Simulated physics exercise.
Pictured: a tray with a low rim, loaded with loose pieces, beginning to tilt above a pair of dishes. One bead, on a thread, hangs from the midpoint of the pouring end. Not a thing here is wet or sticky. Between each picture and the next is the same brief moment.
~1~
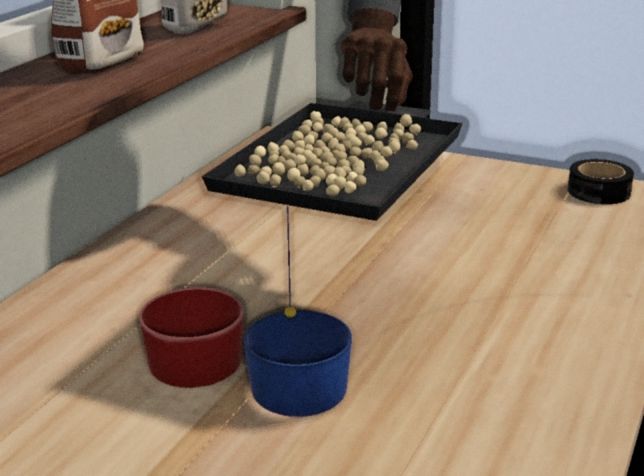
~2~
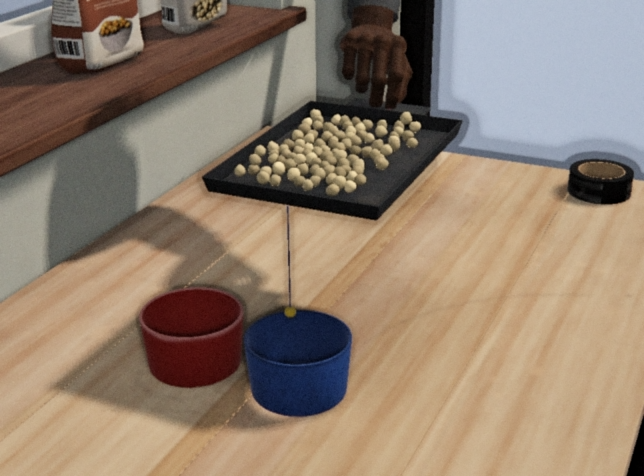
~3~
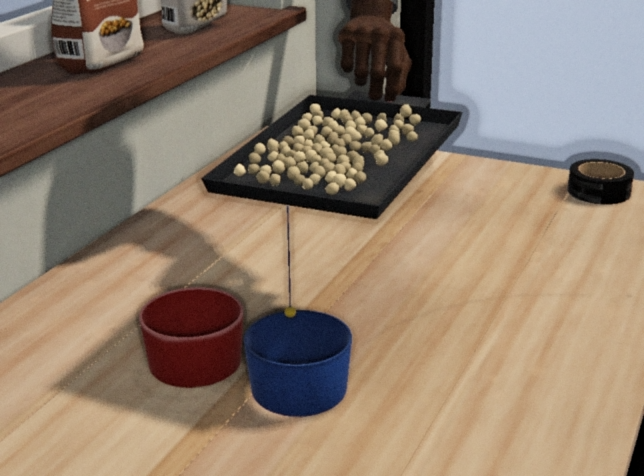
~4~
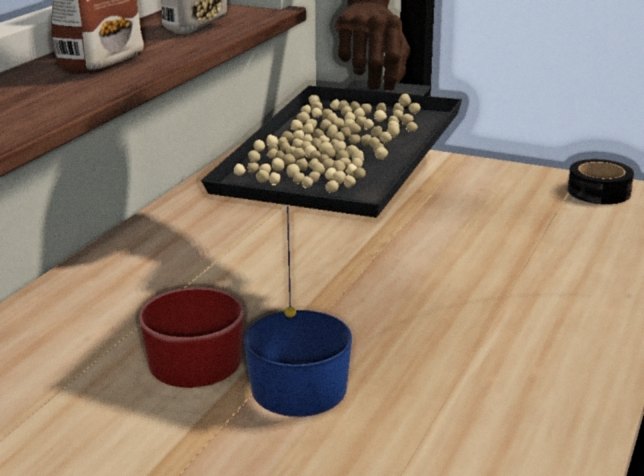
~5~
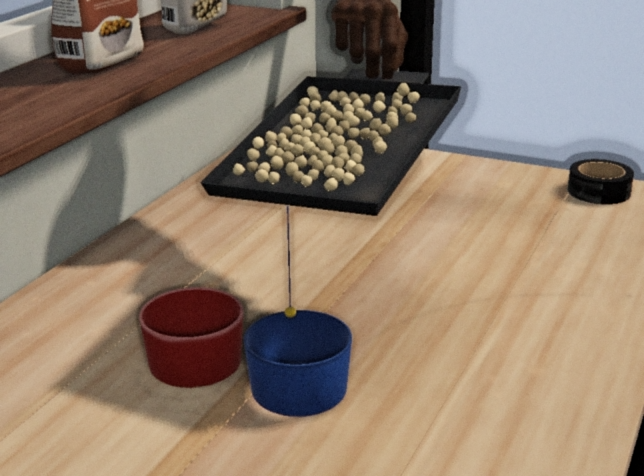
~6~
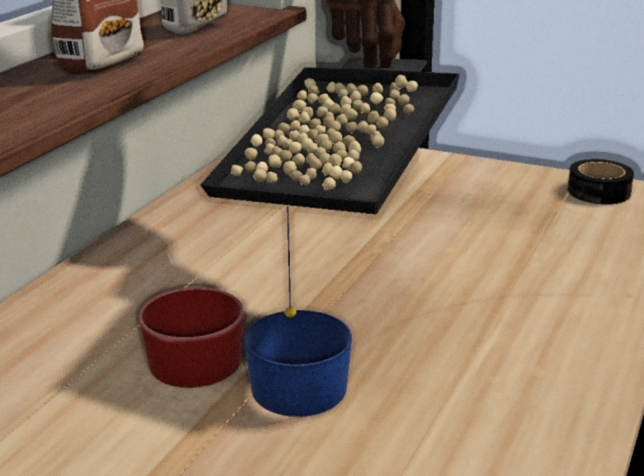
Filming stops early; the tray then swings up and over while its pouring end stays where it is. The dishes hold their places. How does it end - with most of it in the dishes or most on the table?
It ends with most in the dishes.
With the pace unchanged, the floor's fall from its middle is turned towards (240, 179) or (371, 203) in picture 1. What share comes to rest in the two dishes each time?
80 % and 20 %.
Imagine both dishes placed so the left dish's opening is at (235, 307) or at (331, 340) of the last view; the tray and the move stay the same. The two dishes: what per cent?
About 30 and 0 per cent.
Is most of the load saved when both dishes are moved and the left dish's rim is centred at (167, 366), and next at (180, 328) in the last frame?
For the two places in order: A minority share, a majority share.
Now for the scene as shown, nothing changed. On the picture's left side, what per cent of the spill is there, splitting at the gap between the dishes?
I'd guess close to 70 %.
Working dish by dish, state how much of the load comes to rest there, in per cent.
Result - left dish: 60 %; right dish: 10 %.
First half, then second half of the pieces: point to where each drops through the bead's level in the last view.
Initially about (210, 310); subsequently about (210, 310).
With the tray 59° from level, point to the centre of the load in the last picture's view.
Its middle sits at about pixel (264, 149).
Soon after the last picture, tray tipped steeply; all on the tray.
A little later, tray tipped right over; a small part on the tray; a small part in the right dish; about a third in the left dish; about a quarter outside both; about a quarter in the air.
Later still, tray tipped past a quarter turn; a small part in the right dish; about half in the left dish; about a third outside both.
At rest, tray tipped past a quarter turn; a small part in the right dish; about half in the left dish; about a third outside both.
